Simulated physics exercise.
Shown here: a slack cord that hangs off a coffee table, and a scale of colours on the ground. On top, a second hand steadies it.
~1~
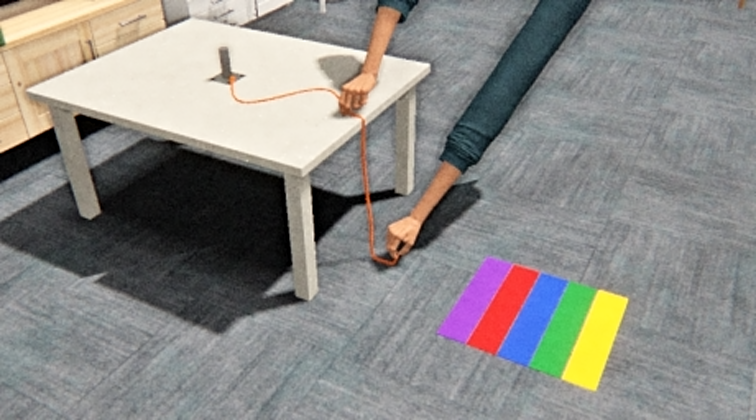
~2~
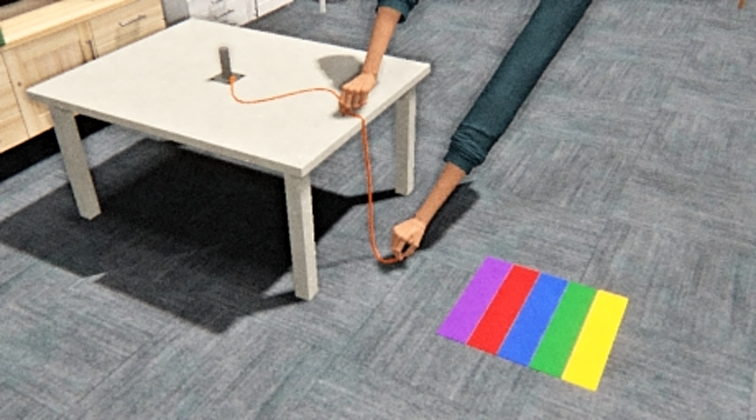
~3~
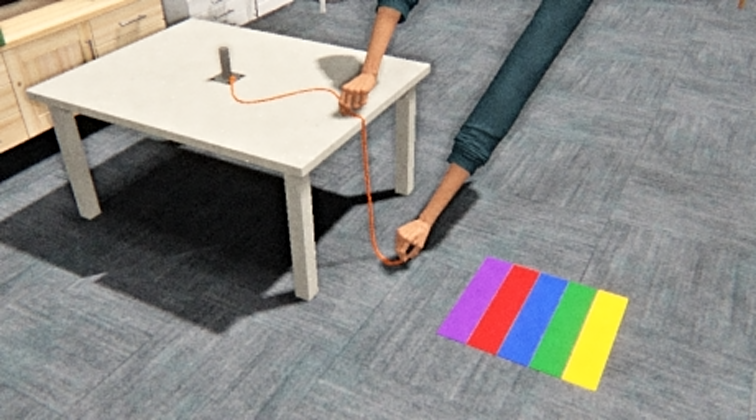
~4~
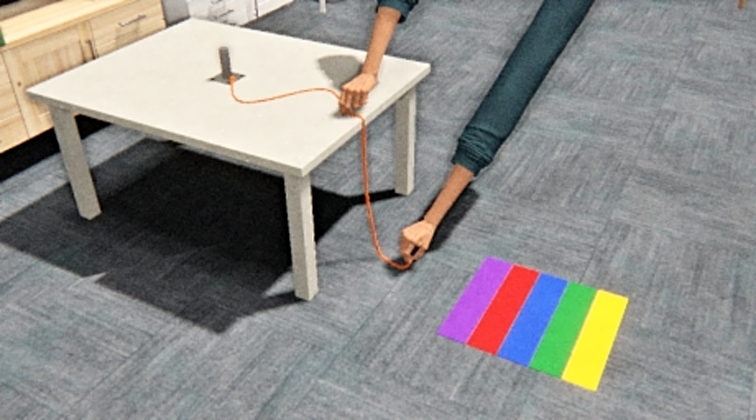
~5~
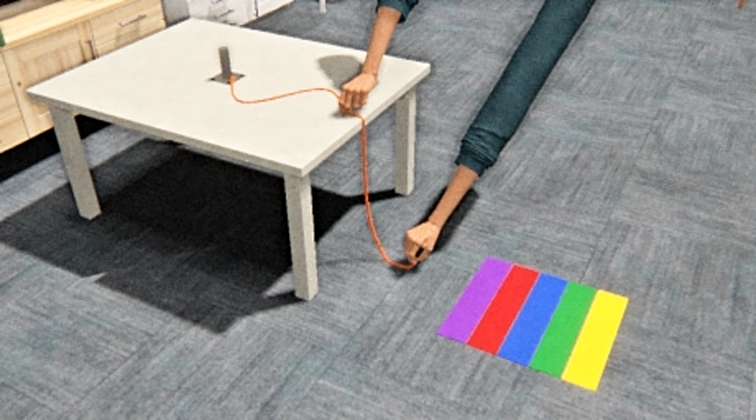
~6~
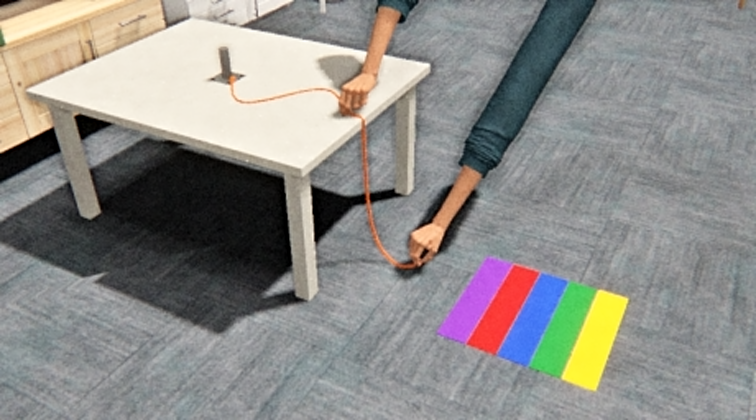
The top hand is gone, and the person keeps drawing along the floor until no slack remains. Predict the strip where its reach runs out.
Its reach runs out at the green strip.
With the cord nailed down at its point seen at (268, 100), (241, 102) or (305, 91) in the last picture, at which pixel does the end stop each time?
Near (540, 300), (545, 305) and (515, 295).
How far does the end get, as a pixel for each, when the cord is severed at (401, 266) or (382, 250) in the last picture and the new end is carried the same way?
First try near (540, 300), second near (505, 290).
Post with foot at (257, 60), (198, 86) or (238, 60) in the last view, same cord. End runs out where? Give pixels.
The first try gives (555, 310), the second (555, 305) and the third (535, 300).
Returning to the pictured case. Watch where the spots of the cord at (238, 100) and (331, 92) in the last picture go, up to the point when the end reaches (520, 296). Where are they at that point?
They end up at (274, 90) and at (357, 114).
Soon after, end near (520, 296); over red.
After that, end near (553, 306); over blue.
At the stop, end near (572, 313); over green. It gets as far as the green strip.
